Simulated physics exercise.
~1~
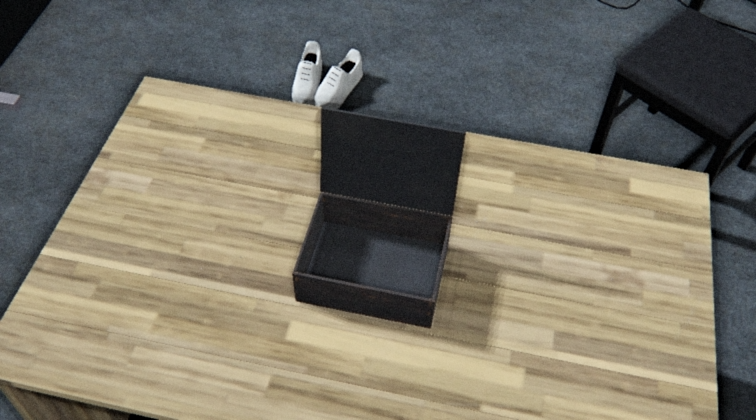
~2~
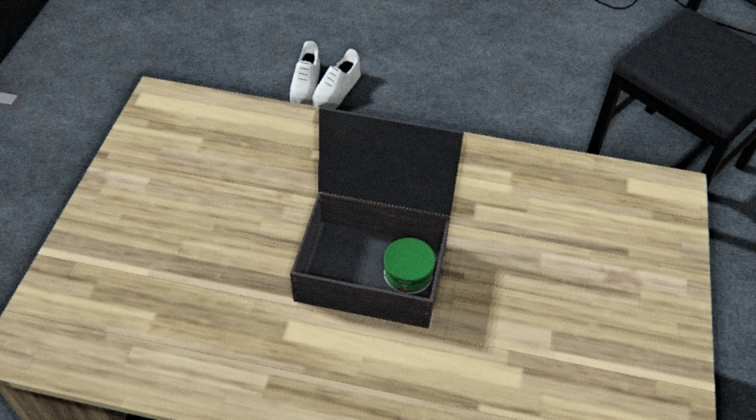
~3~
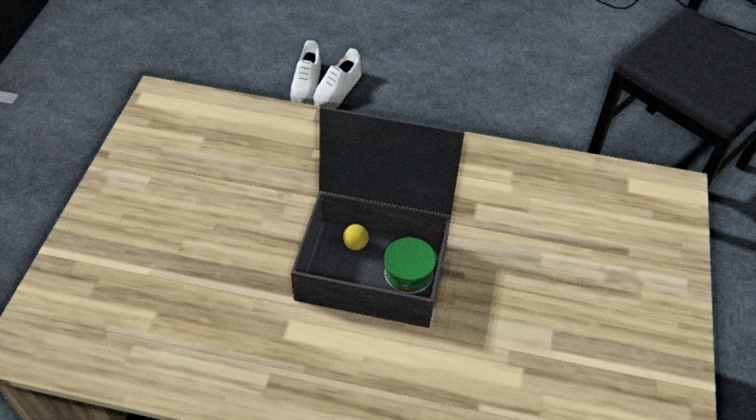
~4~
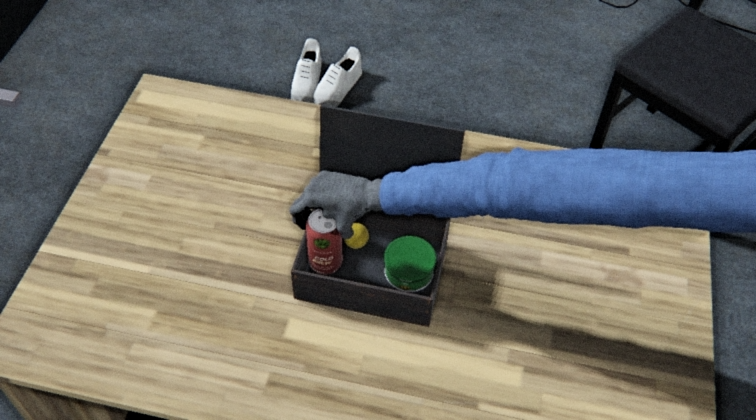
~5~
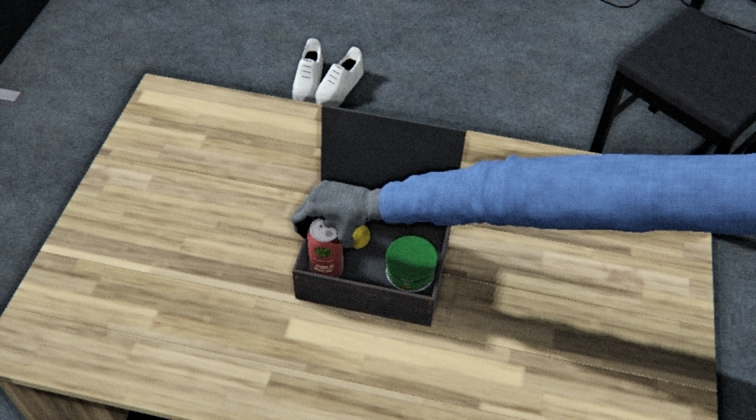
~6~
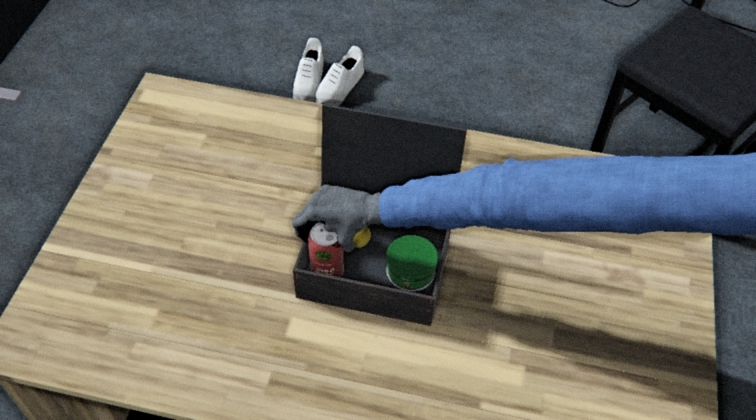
A green tub and yellow ball appear in a box, then a hand lowers a red can inside.
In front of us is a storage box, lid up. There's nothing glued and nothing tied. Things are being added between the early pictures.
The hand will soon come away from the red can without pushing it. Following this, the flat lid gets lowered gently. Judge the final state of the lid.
Basically the lid doesn't make it down.
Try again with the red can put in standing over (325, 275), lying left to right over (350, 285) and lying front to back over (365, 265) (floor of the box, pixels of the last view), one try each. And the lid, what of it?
Try one: The lid remains open; try two: It comes all the way down; try three: It comes all the way down.
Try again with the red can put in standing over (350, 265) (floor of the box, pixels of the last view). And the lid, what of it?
Then the box lid hangs open.
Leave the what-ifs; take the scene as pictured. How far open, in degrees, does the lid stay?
Angle above rim: About 25°.
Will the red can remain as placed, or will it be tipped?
It stays as it was set.
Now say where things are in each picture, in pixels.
The last thing is not in view yet, in the first picture.
The last thing is not in view yet; green tub (409, 266), in the second picture.
The last thing is not in view yet; green tub (410, 266), in the third picture.
Coming down; red can (325, 243); green tub (410, 264), in the fourth picture.
Coming down; red can (326, 251); green tub (411, 264), in the fifth picture.
Put in, still held; red can (326, 255); green tub (412, 263), in the sixth picture.
Then, 1.30 s after the last picture, lid 78° above the rim.
Then, 1.80 s after the last picture, lid 45° above the rim.
Then, 3.40 s after the last picture, lid 24° above the rim.
At rest, lid 24° above the rim; all 3 in place. Seen from the same camera at the end, red can near (326, 255).
